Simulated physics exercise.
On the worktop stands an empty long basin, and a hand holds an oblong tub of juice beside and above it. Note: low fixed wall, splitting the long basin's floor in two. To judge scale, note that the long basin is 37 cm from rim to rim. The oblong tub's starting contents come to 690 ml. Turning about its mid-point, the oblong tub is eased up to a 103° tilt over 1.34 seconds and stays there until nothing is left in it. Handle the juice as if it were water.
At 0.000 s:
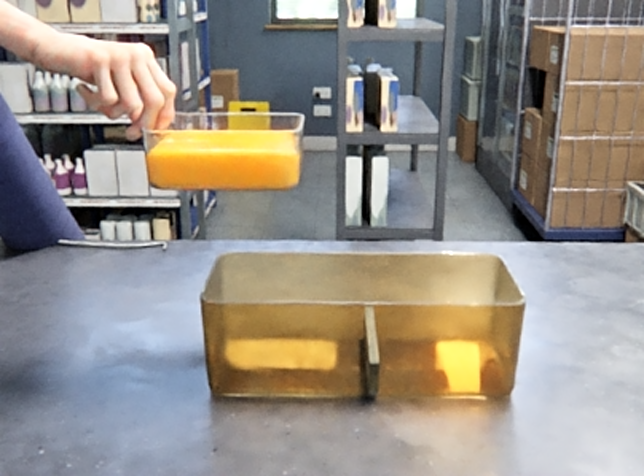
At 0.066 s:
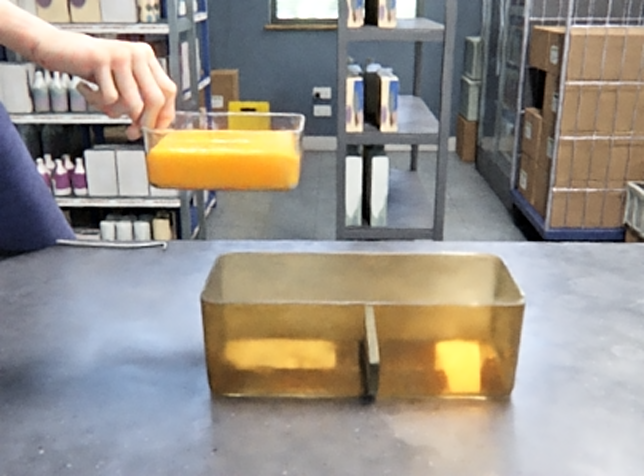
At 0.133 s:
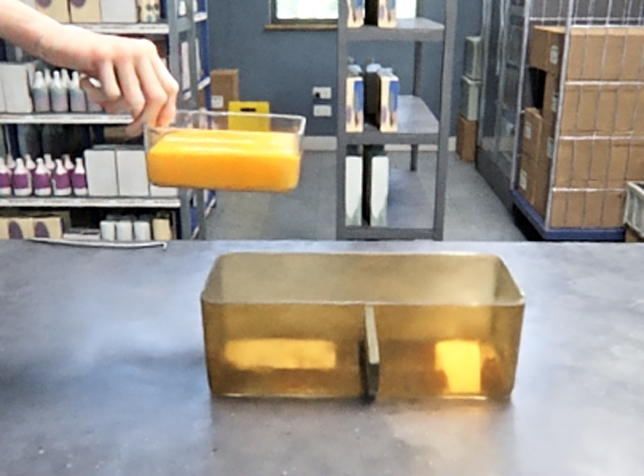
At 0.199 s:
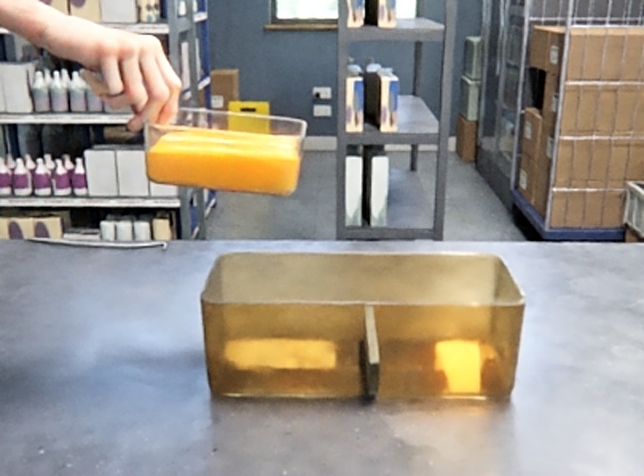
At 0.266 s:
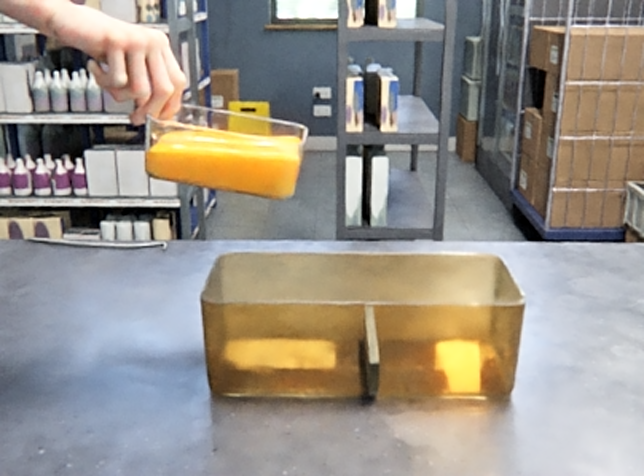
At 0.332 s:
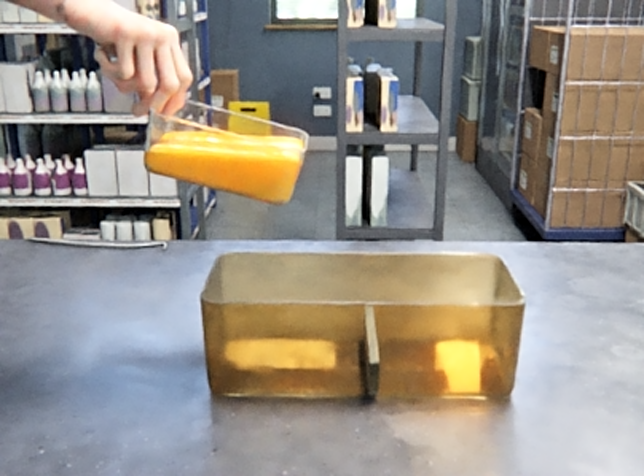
In a storeroom, a hand gradually tilting an oblong tub of orange juice rightward above a divided long basin on a worktop.
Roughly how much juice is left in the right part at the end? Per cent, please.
Roughly 28 per cent is left in the right part.
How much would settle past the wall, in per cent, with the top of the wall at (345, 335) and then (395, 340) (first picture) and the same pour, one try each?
60 in a hundred, followed by 5 in a hundred.
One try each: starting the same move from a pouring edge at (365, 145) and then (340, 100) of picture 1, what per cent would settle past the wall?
70 then 65 %.
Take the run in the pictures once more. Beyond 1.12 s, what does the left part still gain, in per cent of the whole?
Close to 14% of the whole.
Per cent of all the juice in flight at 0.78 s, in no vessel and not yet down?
Around 36 percent.
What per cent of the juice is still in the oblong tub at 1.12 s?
Around 8 percent of it.
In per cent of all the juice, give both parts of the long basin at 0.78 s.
Lab note: Left near 20 %, right near 7.
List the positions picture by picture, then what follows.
In the first picture, it leans 0°; its right rim is at (301, 124); the juice meets the walls at (157, 143) and (299, 143); the long basin's rim runs from (210, 276) to (513, 278); the wall's top is at (372, 335).
In the second picture, it leans 1°; its right rim is at (302, 125); the juice meets the walls at (157, 142) and (299, 143).
In the third picture, it leans 2°; its right rim is at (303, 127); the juice meets the walls at (157, 141) and (300, 144).
In the fourth picture, it leans 6°; its right rim is at (304, 131); the juice meets the walls at (157, 140) and (300, 145).
In the fifth picture, it leans 10°; its right rim is at (305, 137); the juice meets the walls at (158, 140) and (301, 146).
In the sixth picture, it leans 15°; its right rim is at (306, 144); the juice meets the walls at (157, 140) and (303, 146).
Then, 0.78 s in, the tilt is 65° and 37 per cent is still to pour, 19 is left of the wall and 7 right of it.
Then, 1.12 s in, the tilt is 96° and 8 per cent is still to pour, 58 is left of the wall and 27 right of it.
Then, 1.46 s in, the tilt is 103° and 0 per cent is still to pour, 70 is left of the wall and 28 right of it.
Then, 1.84 s in, the tilt is 103° and 0 per cent is still to pour, 71 is left of the wall and 28 right of it.
Finally, 71 per cent lies left of the wall, 28 right of it and 1 outside.
